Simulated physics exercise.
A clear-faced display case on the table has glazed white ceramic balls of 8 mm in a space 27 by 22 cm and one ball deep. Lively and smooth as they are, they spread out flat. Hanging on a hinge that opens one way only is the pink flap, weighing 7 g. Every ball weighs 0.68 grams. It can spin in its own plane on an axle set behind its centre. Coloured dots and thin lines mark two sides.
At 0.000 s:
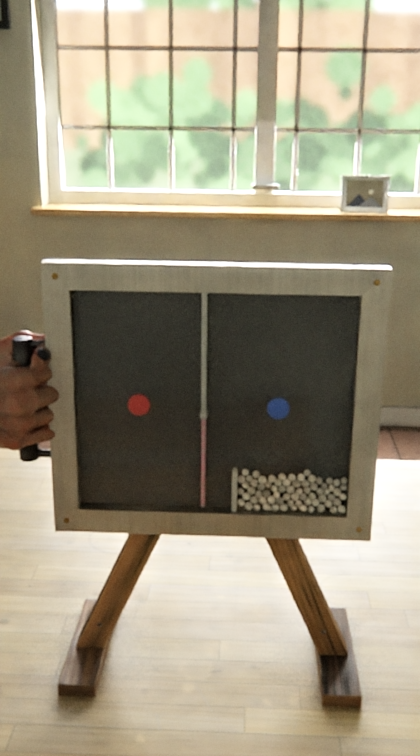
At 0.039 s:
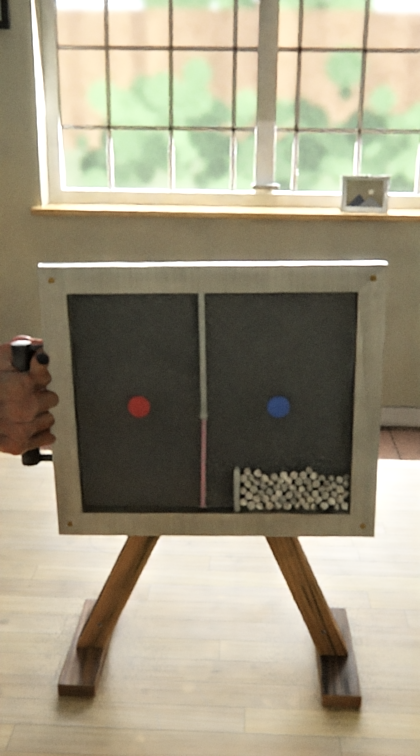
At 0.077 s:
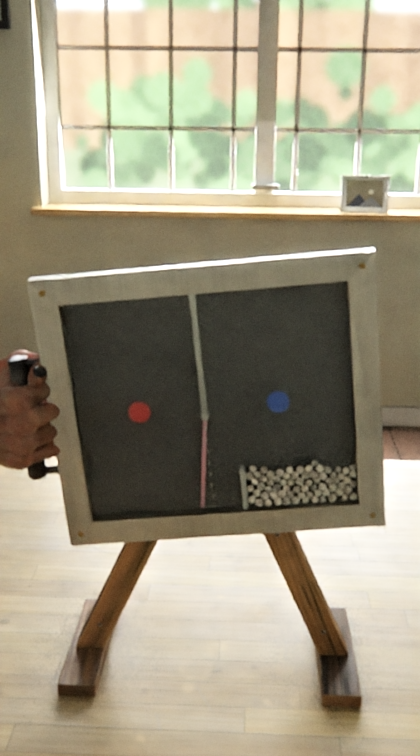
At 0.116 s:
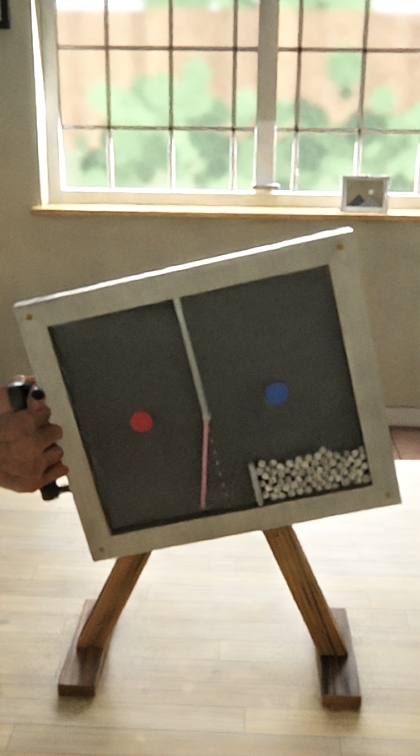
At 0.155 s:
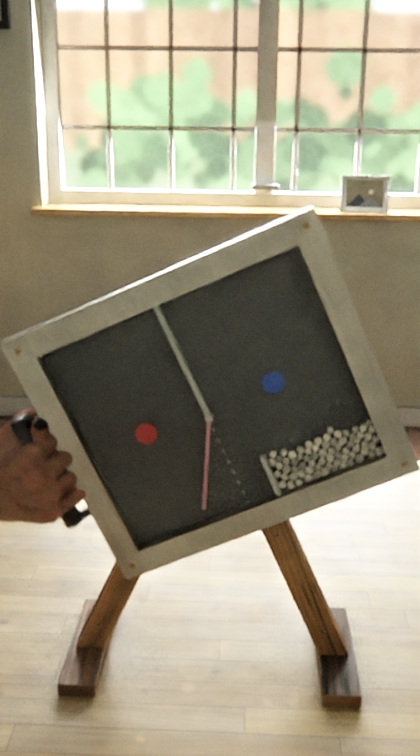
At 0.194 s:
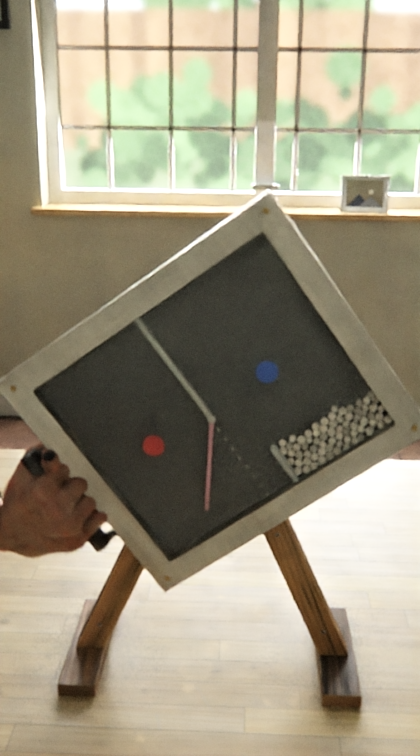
The clip opens on a level, framed dark panel with red and blue dots and small white balls heaped in its lower right corner. A hand at the left turns it anticlockwise, slightly and then steeply, while the pink flap hangs near vertical and the balls stay bunched at right.
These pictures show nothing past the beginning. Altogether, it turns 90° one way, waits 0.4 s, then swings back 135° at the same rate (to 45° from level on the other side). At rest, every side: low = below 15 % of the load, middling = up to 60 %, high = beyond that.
Red high, blue middling.
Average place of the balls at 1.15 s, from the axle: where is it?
Offset approx. 5 cm left, 7 cm below.
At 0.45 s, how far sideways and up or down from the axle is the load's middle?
Position estimate: Right 7 cm, above 5 cm.
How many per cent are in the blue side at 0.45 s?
Around 100 percent of the load.
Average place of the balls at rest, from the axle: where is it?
Offset approx. 7 cm left, 7 cm below.
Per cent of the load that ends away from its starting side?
Around 65 per cent, give or take.
After 0.45 s, it stands 90° anticlockwise; the balls' middle is 7 cm right of and 5 cm above the centre; blue 100 %; pink flap open 60°.
After 1.15 s, it stands 23° anticlockwise; the balls' middle is 5 cm left of and 7 cm below the centre; red 65 %, blue 35 %; pink flap open 47°.
After 1.45 s, it stands 45° clockwise; the balls' middle is 8 cm left of and 5 cm below the centre; red 65 %, blue 35 %; pink flap shut.
At rest by 2.3 s, it stands 45° clockwise; red 65 %, blue 35 %; pink flap shut.
